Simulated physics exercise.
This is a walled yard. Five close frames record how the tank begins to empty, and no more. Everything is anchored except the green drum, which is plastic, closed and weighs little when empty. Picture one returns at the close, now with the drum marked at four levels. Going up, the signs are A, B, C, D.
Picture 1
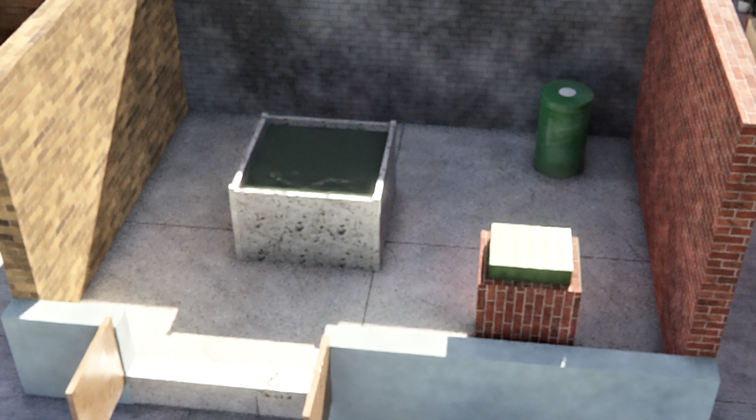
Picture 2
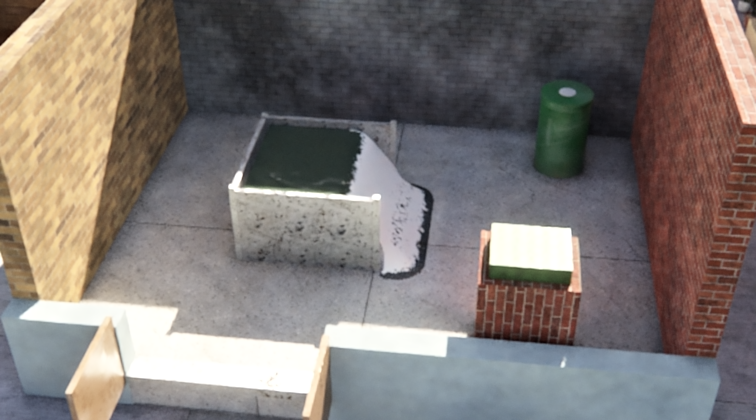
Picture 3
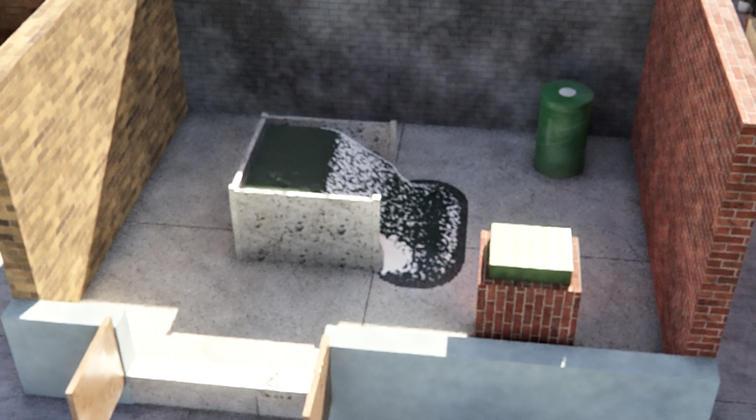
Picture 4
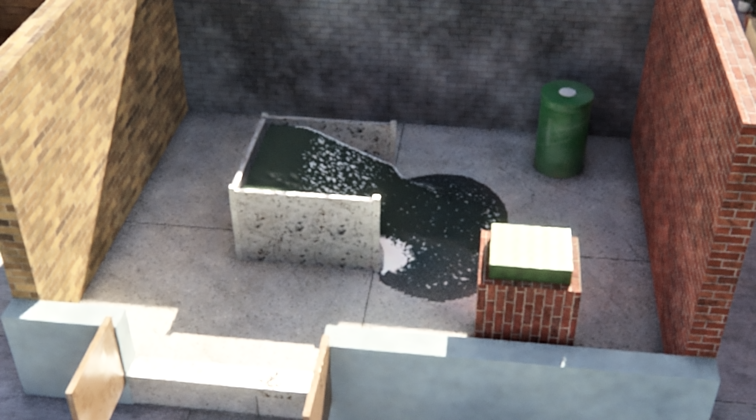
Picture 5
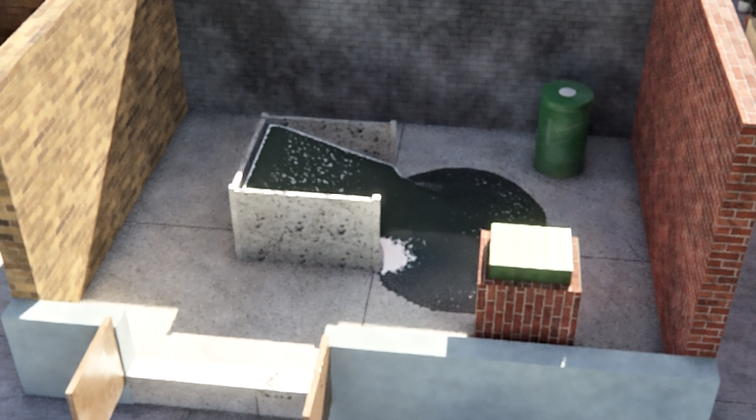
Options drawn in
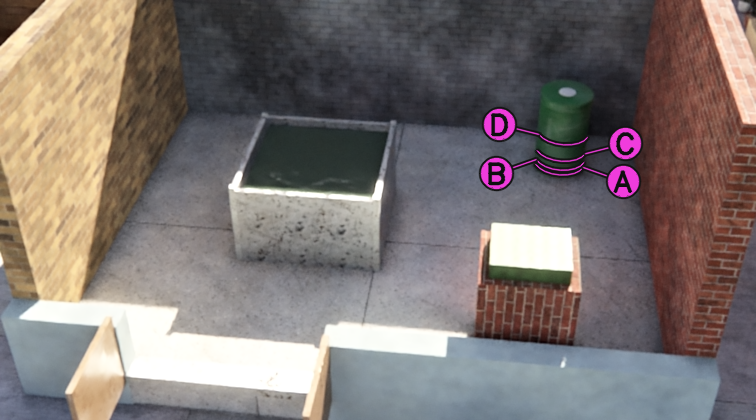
In a walled yard, the right side of a full concrete tank opened and dark water poured out in a white, foamy rush, then spread across the ground to a small brick block.
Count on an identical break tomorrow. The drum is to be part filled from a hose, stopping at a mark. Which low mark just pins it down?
Line C.
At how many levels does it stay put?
Two of them.
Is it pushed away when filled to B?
Yes.
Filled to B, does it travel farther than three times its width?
No, less.
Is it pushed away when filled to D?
No, that is safe.
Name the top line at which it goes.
It is B.
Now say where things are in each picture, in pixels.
Lid of the green drum at (567, 92); tank full, its middle at (317, 162); open gate at (226, 321).
Water covers 3 % of the ground and is seen nearest the drum at (420, 191).
Water covers 6 % of the ground and is seen nearest the drum at (451, 191).
Water covers 10 % of the ground and is seen nearest the drum at (464, 179).
Lid of the green drum at (567, 92); water covers 15 % of the ground and is seen nearest the drum at (464, 181).
On the marked copy, A at (559, 174); B at (560, 170); C at (561, 161); D at (563, 144); from the bottom up A, B, C, D.
If A is chosen, it is pushed about 5 times its own width away.
If B is chosen, it is pushed about its own width away.
If C is chosen, it does not move.
If D is chosen, it does not move.
